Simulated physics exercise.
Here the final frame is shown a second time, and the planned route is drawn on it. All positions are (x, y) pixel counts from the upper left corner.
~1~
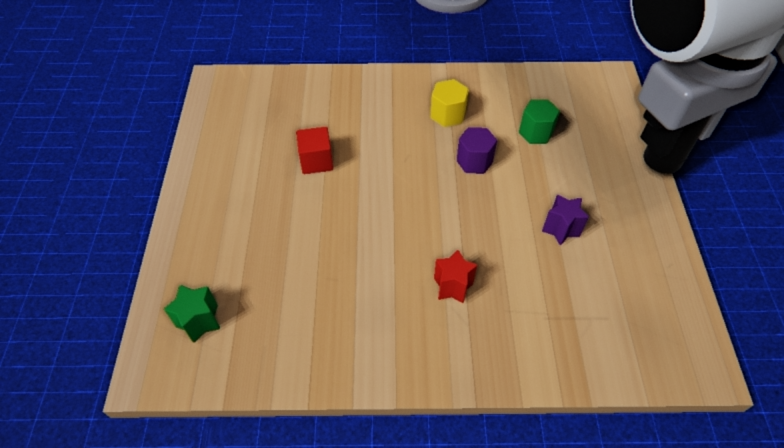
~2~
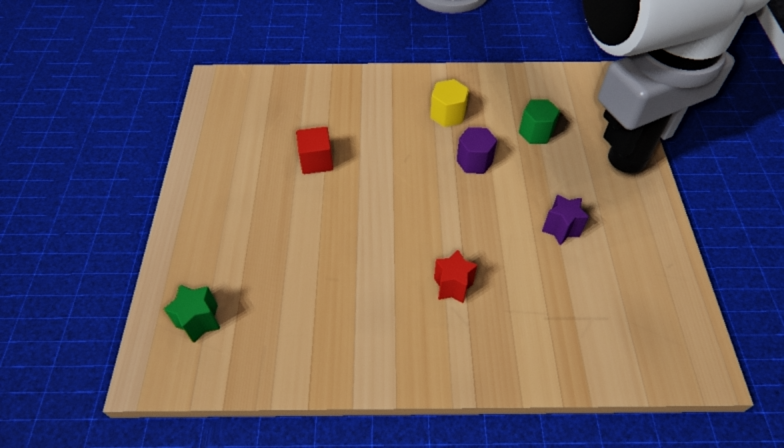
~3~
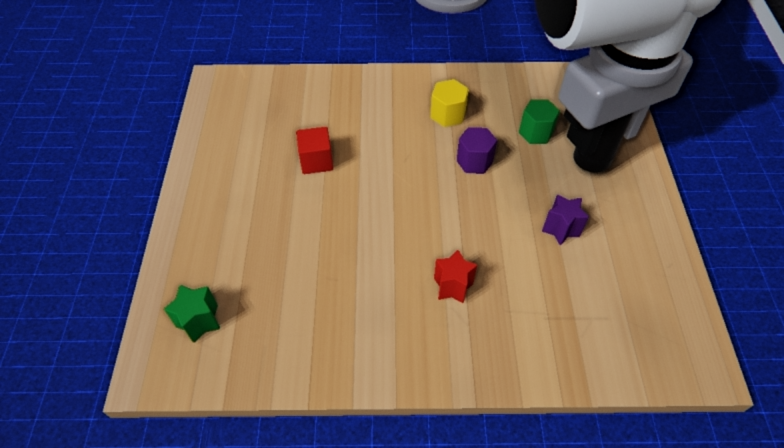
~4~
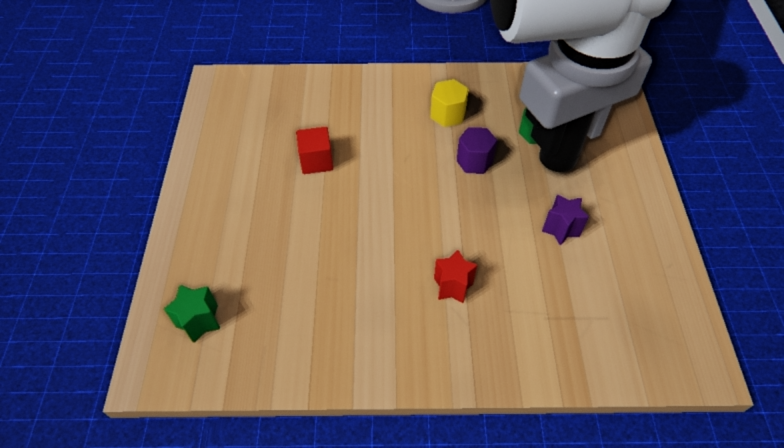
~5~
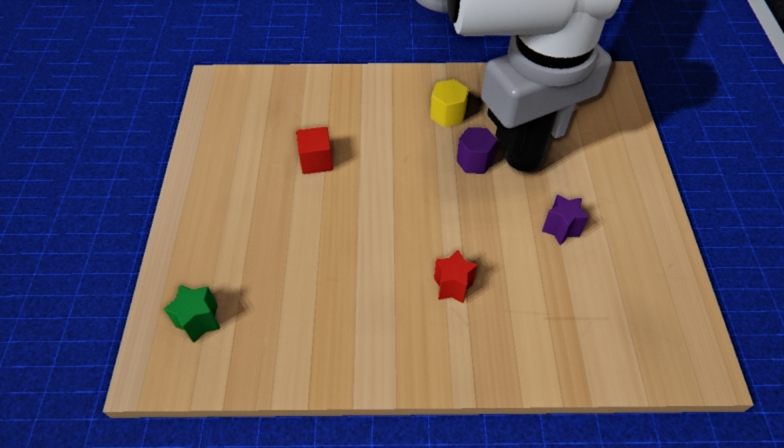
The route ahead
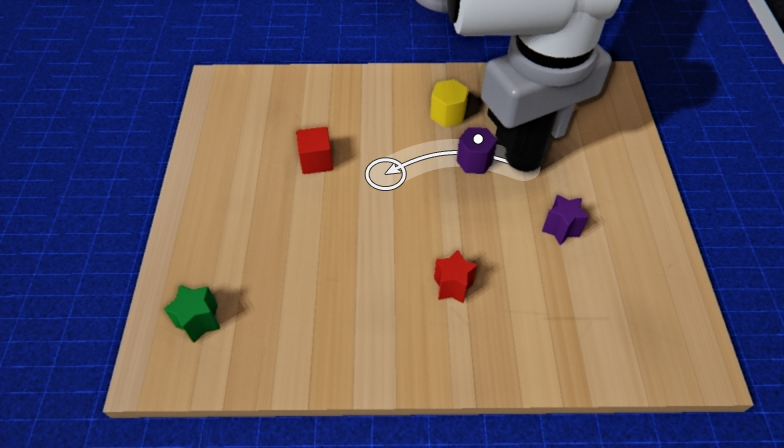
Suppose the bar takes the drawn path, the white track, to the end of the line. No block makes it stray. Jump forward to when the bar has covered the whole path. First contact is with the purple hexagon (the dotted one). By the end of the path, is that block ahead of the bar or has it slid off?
It is still in front.
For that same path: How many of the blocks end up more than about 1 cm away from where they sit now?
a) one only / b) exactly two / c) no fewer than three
Choice a: One only.
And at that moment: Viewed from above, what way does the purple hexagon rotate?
It makes a counterclockwise turn.
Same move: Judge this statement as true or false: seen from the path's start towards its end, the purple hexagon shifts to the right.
My answer: False.
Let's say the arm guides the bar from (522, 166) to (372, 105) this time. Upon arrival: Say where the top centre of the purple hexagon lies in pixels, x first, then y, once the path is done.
It is at (436, 137).
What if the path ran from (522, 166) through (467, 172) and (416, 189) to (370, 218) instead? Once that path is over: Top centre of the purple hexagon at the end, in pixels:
The answer is (421, 134).
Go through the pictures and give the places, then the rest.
Bar's lower end at (662, 160); purple hexagon at (478, 139); green hexagon at (542, 110), in the first picture.
Bar at (626, 160); blocks still, in the second picture.
Bar at (592, 159); blocks still, in the third picture.
Bar at (557, 159); blocks still, in the fourth picture.
Bar at (524, 158); purple hexagon at (478, 139); green hexagon hidden, in the fifth picture.
Drawn move, from (522, 166) over (475, 154) and (428, 156) to (386, 174); the dot is on the purple hexagon.
The first path, step by step. One third of the way, bar at (475, 146); purple hexagon at (442, 137), turned 30° anticlockwise.
Two thirds of the way, bar at (427, 149); purple hexagon at (397, 148), turned 70° anticlockwise.
At the end, bar at (386, 166); purple hexagon at (351, 164), turned 60° anticlockwise; green hexagon still.
